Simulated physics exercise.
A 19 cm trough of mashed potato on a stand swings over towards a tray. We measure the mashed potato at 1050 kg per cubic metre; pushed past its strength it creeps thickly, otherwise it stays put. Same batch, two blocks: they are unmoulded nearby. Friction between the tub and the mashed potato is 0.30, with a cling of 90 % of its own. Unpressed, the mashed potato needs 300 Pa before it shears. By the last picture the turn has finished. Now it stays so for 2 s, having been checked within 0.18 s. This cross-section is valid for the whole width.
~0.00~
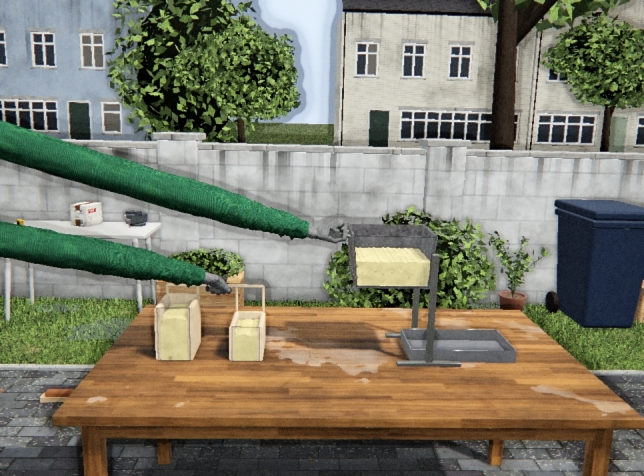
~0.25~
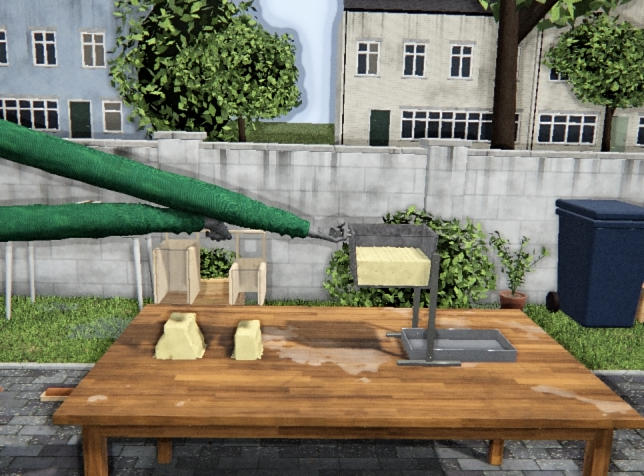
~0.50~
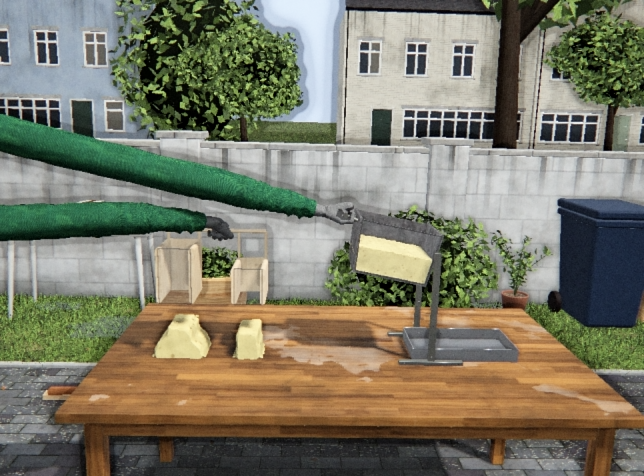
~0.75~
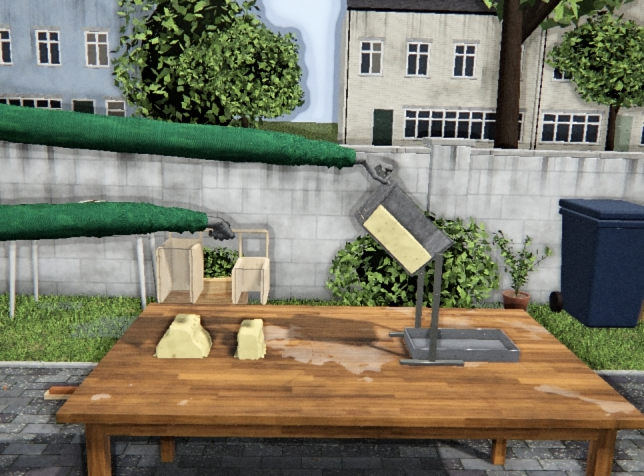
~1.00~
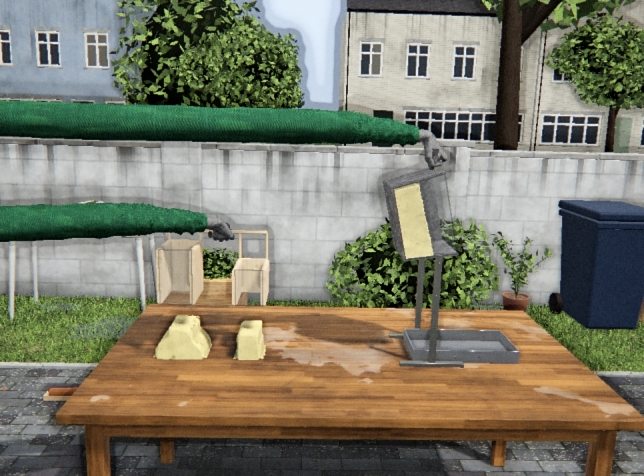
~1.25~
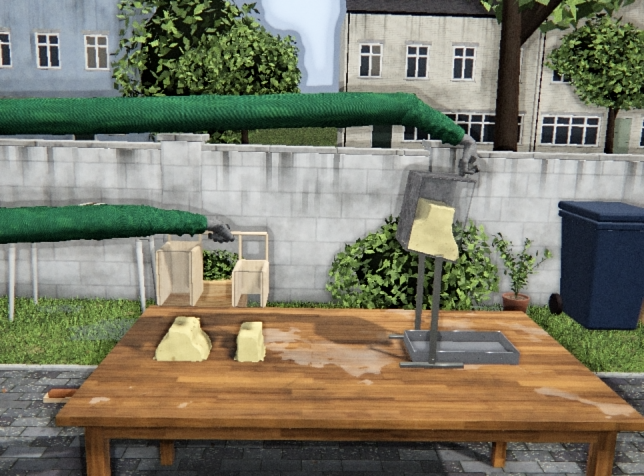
In this clip, one green-sleeved arm lifts two moulds off pale yellow blocks on a wooden table, the left block slumping slightly, then another turns a grey trough clockwise on its stand as the mashed potato inside shifts downward.
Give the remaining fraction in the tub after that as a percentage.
Close to 39 per cent.
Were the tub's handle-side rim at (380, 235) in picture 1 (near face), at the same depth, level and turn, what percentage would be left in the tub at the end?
In that case close to 55 %.
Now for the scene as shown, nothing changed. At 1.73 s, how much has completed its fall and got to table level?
I'd say about 55 per cent of it.
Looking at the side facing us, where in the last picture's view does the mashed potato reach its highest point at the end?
Close to pixel (433, 239).
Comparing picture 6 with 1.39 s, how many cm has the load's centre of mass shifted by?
It has moved around 7 centimetres.
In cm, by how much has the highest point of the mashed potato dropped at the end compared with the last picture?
Roughly 12 cm.
After 1.39 s, the tub is at 99 degrees and holds 71 %.
After 1.56 s, the tub is at 99 degrees and holds 41 %.
After 1.73 s, the tub is at 99 degrees and holds 39 %.
After 1.90 s, the tub is at 99 degrees and holds 39 %.
After 3.25 s, the tub is at 99 degrees and holds 39 %.
